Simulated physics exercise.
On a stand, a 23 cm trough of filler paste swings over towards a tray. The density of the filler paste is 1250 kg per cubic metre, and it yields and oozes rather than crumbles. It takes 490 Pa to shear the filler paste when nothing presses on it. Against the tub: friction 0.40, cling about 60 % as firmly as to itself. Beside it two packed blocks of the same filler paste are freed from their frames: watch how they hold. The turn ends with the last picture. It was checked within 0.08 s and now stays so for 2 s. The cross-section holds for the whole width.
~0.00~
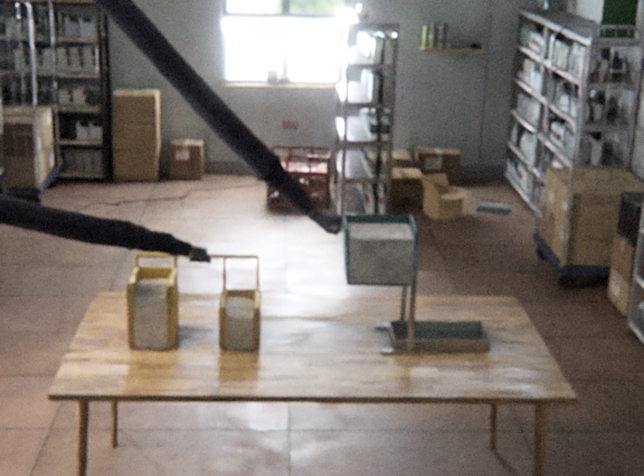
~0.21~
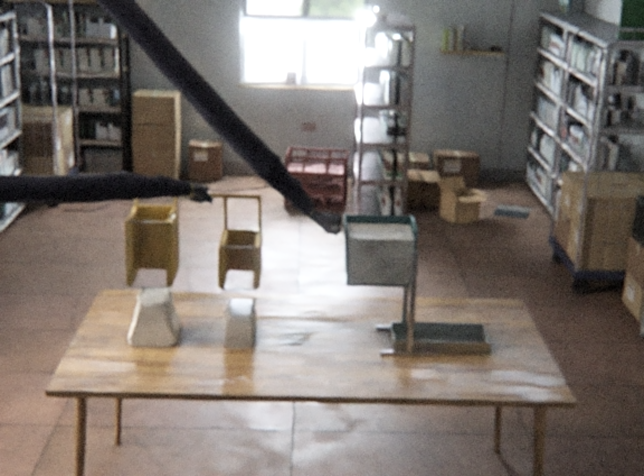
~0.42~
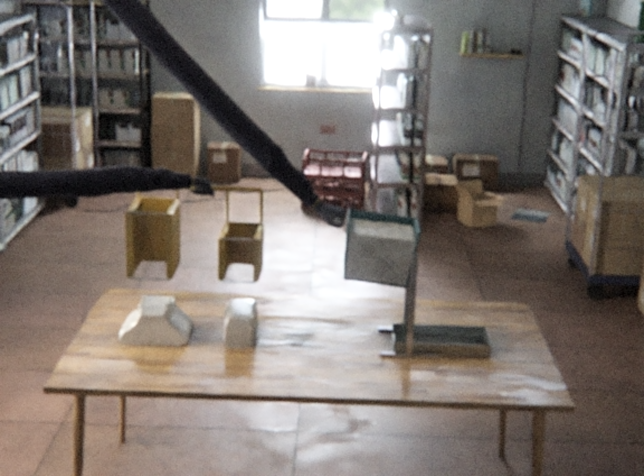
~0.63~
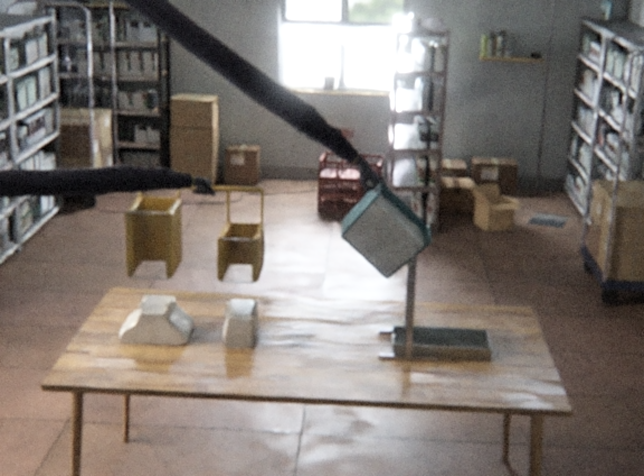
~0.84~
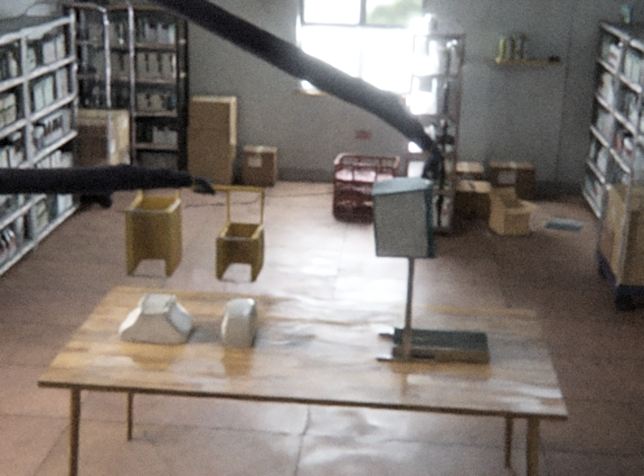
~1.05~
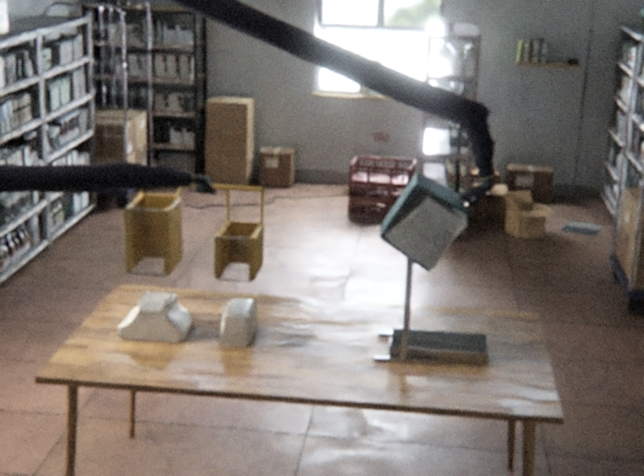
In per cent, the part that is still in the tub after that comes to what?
Expect roughly 0 %.
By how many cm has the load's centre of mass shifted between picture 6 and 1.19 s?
Roughly 17 cm.
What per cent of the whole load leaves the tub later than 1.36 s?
About 0 %.
By 1.19 s, the tub is at 120 degrees and holds 28 %.
By 1.36 s, the tub is at 120 degrees and holds 0 %.
By 1.53 s, the tub is at 120 degrees and holds 0 %.
By 1.70 s, the tub is at 120 degrees and holds 0 %.
By 3.05 s, at the end, the tub is at 120 degrees and holds 0 %.
